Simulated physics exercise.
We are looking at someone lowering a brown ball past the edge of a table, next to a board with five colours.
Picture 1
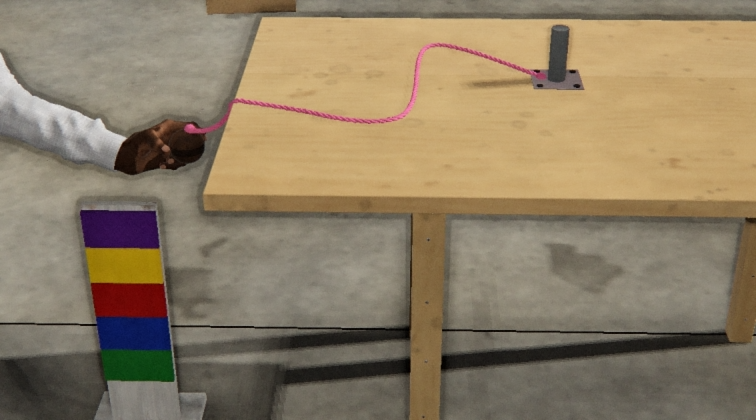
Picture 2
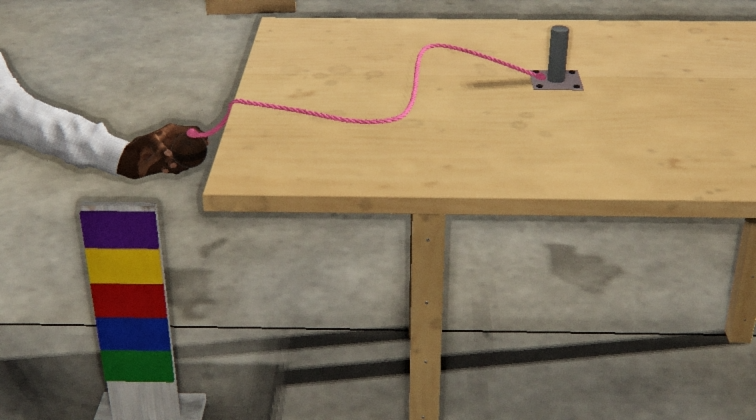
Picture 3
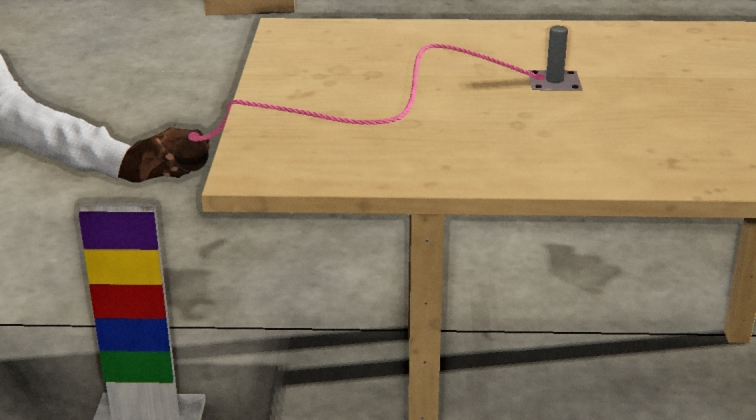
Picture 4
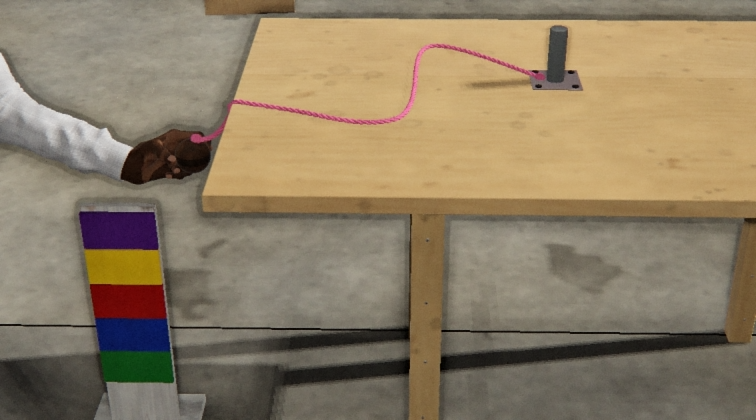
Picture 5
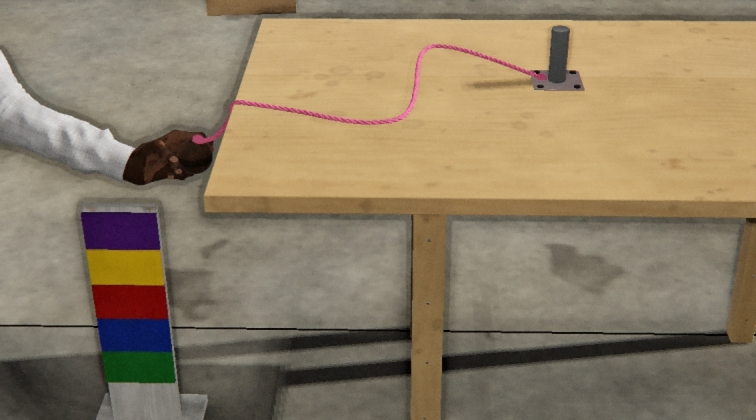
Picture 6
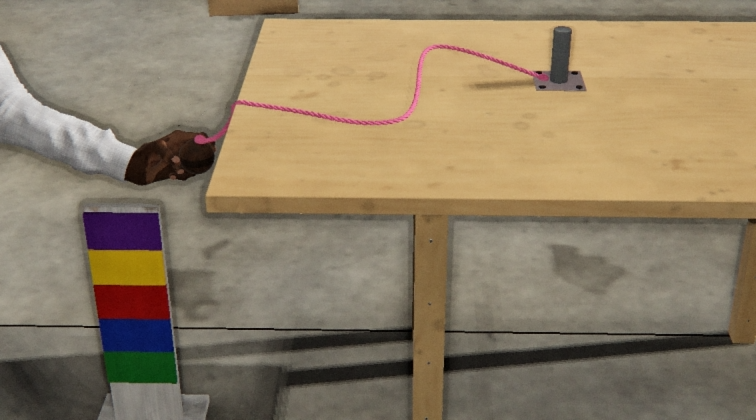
A hand in a white sleeve, gripping the end of a pink cord, shifts slightly right and down toward the table's edge, then stays nearly still. The cord lies in a loose curve across the wooden tabletop to a dark post, barely changing, while the color-striped board below stays put.
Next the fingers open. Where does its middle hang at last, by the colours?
Its centre hangs level with the blue band.
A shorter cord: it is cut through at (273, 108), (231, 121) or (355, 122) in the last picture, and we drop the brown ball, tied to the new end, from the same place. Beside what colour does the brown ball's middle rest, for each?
Taking them in turn: Yellow; red; above them all.
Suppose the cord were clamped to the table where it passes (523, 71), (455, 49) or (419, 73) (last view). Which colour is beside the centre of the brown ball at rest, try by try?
One after the other, blue; red; yellow.
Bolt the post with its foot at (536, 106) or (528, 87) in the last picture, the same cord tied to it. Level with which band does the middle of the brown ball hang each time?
Try by try: Green; green.
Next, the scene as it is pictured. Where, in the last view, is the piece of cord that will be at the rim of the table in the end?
That spot is around (413, 107).
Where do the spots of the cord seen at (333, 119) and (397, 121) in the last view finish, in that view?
Near (249, 169) and (244, 115).
Soon after, ball near (272, 304); level with blue.
Then, ball near (253, 315); level with blue.
At rest, ball near (261, 313); level with blue. Its middle rests at the blue band.
